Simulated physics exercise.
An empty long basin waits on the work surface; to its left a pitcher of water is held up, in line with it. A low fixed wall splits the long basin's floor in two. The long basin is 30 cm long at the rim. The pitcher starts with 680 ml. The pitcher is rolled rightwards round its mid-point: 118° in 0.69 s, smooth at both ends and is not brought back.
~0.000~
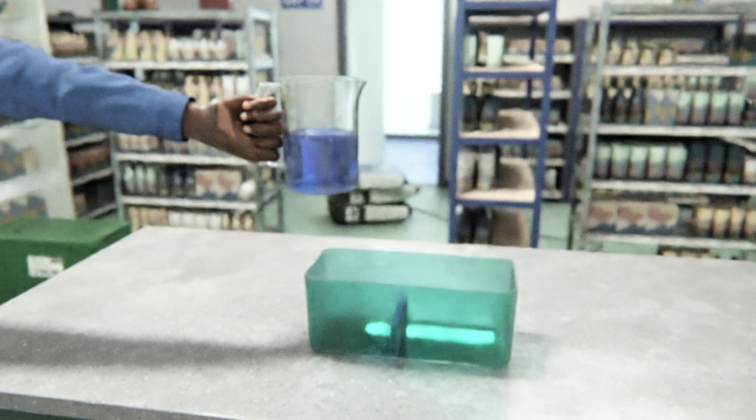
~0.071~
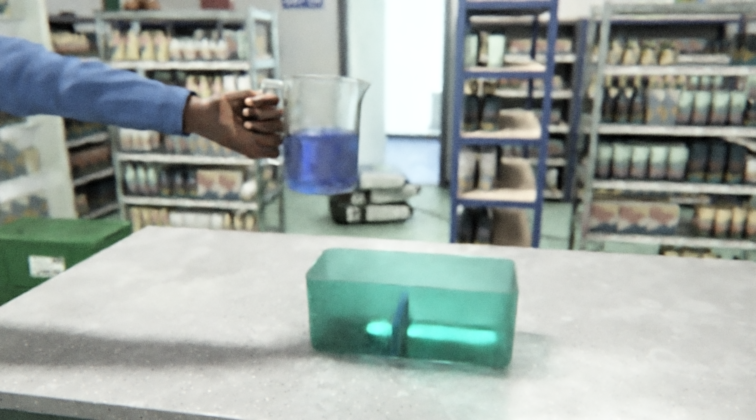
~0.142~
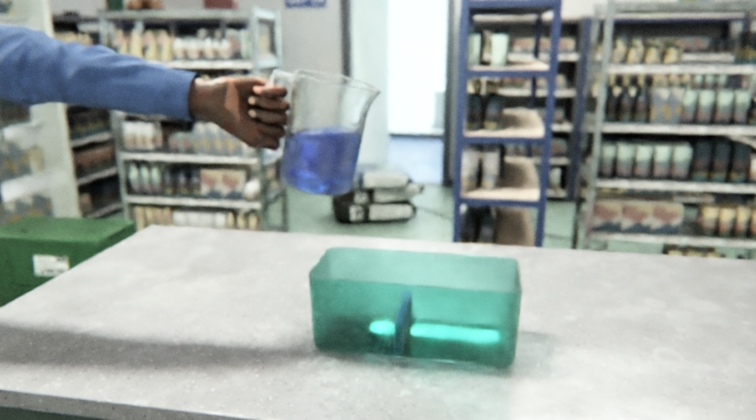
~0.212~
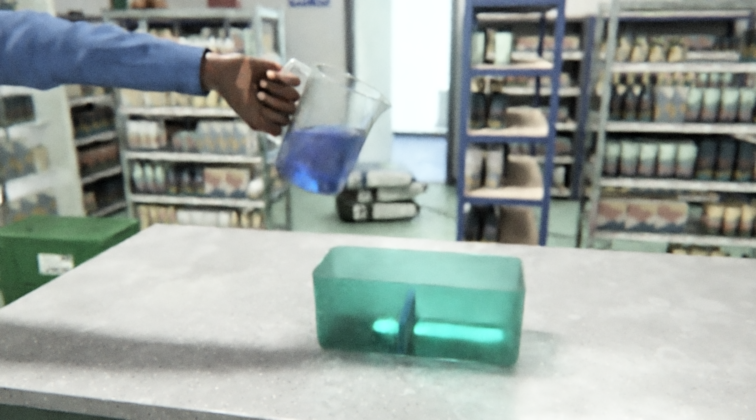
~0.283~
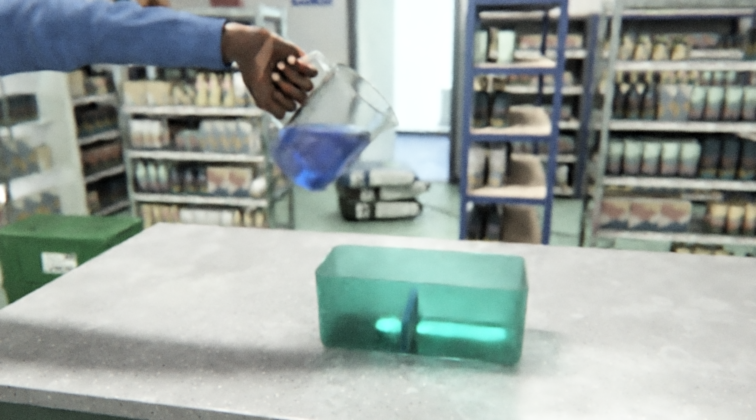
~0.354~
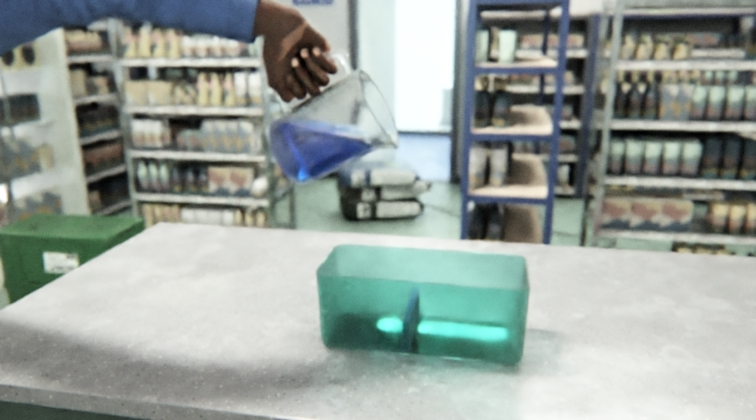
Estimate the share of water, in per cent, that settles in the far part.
The far part has some 87 per cent.
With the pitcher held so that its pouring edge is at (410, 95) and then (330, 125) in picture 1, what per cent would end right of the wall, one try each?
First 80, then 5 per cent.
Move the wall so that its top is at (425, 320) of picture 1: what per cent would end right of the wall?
Then about 30 per cent.
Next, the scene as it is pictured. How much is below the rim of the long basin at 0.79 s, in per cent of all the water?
Some 70 per cent.
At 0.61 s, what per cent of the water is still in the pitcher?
Some 58 per cent.
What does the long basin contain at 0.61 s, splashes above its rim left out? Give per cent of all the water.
About 7 per cent.
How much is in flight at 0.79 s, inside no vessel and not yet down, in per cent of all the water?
About 20 per cent.
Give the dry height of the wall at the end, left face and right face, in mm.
Some 46 mm on the left and 20 mm on the right.
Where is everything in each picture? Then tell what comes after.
The first picture shows tilt 0°; pouring edge (366, 81); surface from (288, 131) to (356, 132); the long basin's rim runs from (314, 263) to (516, 276); the wall's top is at (399, 308).
The second picture shows tilt 3°; pouring edge (370, 83); surface from (289, 132) to (357, 132).
The third picture shows tilt 12°; pouring edge (381, 91); surface from (291, 133) to (361, 131).
The fourth picture shows tilt 25°; pouring edge (392, 105); surface from (288, 135) to (366, 131).
The fifth picture shows tilt 43°; pouring edge (400, 125); surface from (277, 135) to (373, 134).
The sixth picture shows tilt 61°; pouring edge (399, 148); surface from (276, 119) to (383, 140).
Then, 0.61 s in, the tilt is 114° and 57 per cent is still to pour, 0 is left of the wall and 7 right of it.
Then, 0.79 s in, the tilt is 118° and 11 per cent is still to pour, 4 is left of the wall and 67 right of it.
Then, 0.98 s in, the tilt is 118° and 0 per cent is still to pour, 6 is left of the wall and 84 right of it.
Then, 1.19 s in, the tilt is 118° and 0 per cent is still to pour, 8 is left of the wall and 87 right of it.
Finally, 8 per cent lies left of the wall, 87 right of it and 5 outside.
